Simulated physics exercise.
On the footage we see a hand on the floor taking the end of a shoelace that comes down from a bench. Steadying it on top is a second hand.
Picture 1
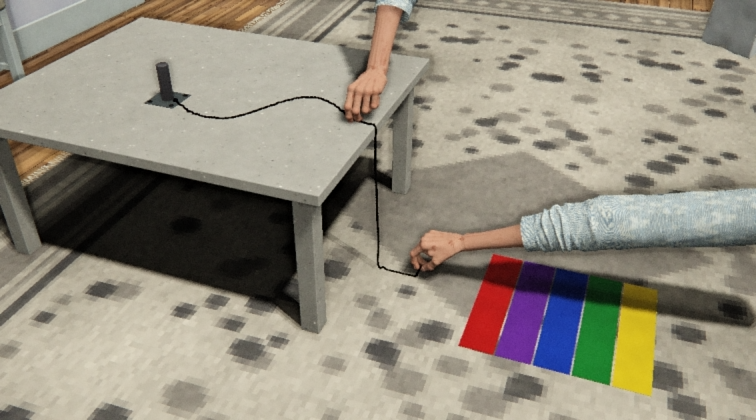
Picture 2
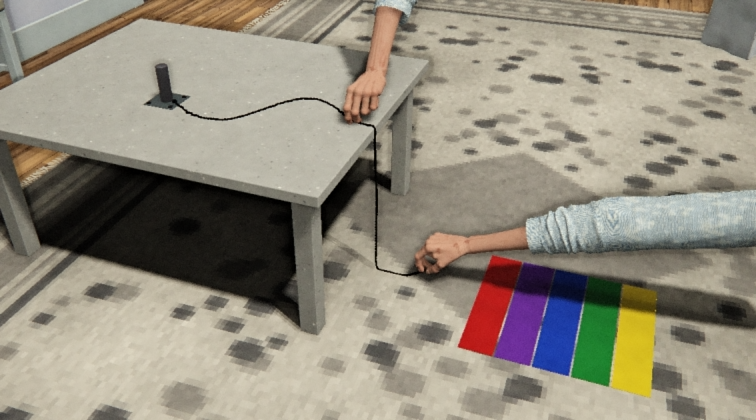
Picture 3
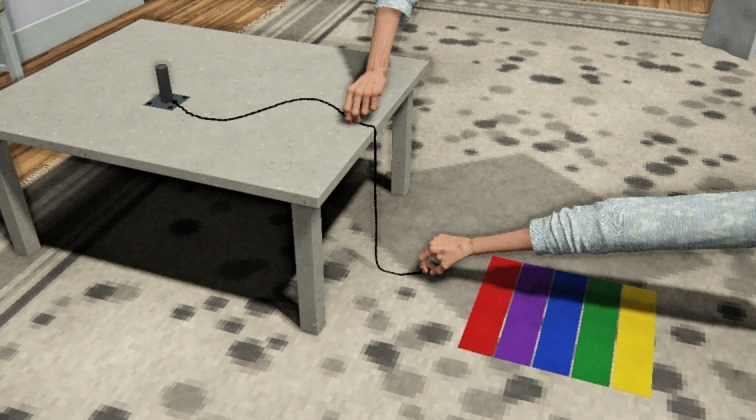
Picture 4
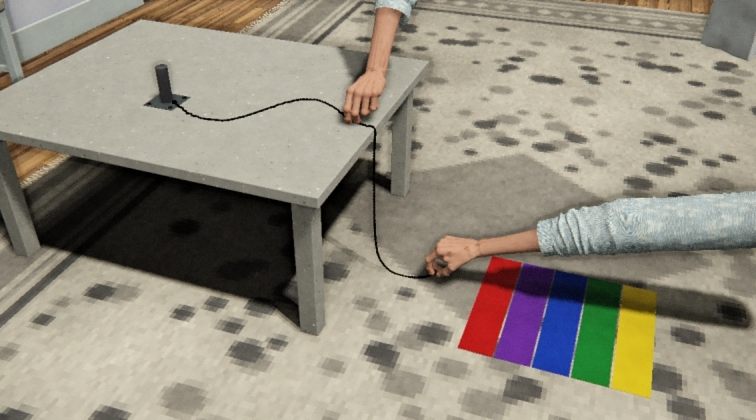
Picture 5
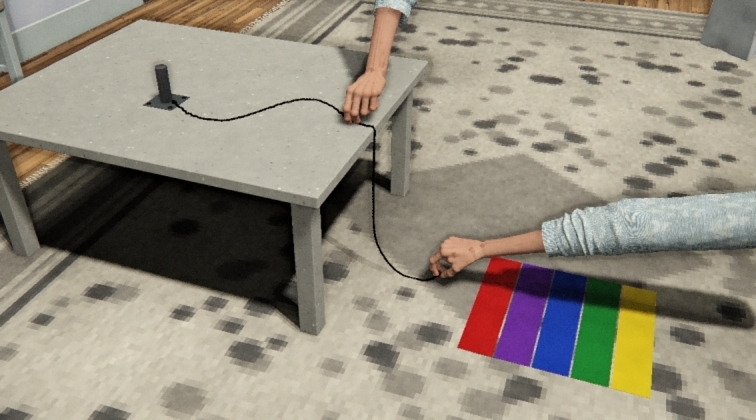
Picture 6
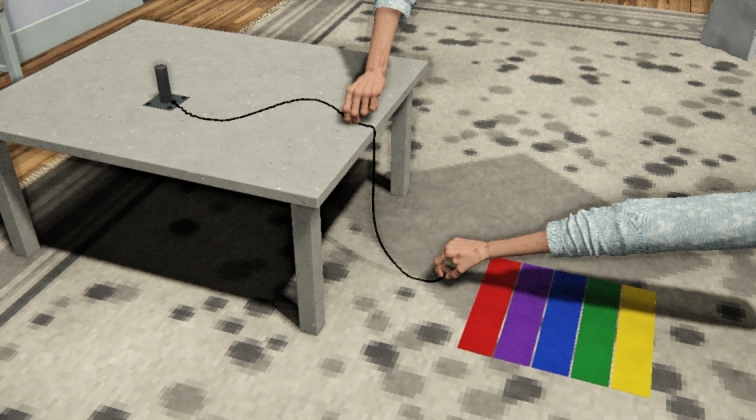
The video shows one hand resting on a shoelace at the edge of a gray bench while another hand on the floor draws the hanging end slightly right, toward colored stripes, and the lower part of the lace shifts.
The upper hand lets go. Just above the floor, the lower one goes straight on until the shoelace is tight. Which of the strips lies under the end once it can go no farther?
The green one.
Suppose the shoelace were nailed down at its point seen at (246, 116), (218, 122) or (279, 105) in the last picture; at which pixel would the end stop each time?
They end up at (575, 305), (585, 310) and (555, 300).
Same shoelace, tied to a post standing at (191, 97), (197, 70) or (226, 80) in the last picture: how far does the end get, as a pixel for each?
In order, the pixels are (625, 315), (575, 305) and (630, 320).
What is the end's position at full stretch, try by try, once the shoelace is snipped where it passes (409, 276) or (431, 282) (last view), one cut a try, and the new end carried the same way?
It would be at (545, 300) in the first case and at (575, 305) in the second.
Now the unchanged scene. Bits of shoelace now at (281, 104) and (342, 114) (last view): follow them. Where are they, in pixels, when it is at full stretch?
Roughly (307, 118) for the first and (385, 137) for the second.
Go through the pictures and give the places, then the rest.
The first frame shows end (420, 267); red (482, 331); purple (518, 341); blue (555, 350); green (594, 360); yellow (634, 370).
The second frame shows end (425, 270); shoelace through (191, 113) (258, 111) (324, 102) (372, 128) (377, 199) (376, 258).
The third frame shows end (429, 271).
The fourth frame shows end (435, 273); shoelace through (191, 114) (258, 112) (324, 102) (372, 129) (374, 199) (380, 260).
The fifth frame shows end (440, 274).
The sixth frame shows end (444, 275); shoelace through (191, 114) (258, 112) (323, 102) (371, 129) (373, 199) (391, 259).
Soon after, end near (528, 295); over purple.
After that, end near (573, 305); over blue.
At the stop, end near (600, 311); over green. The end stops over the green strip.
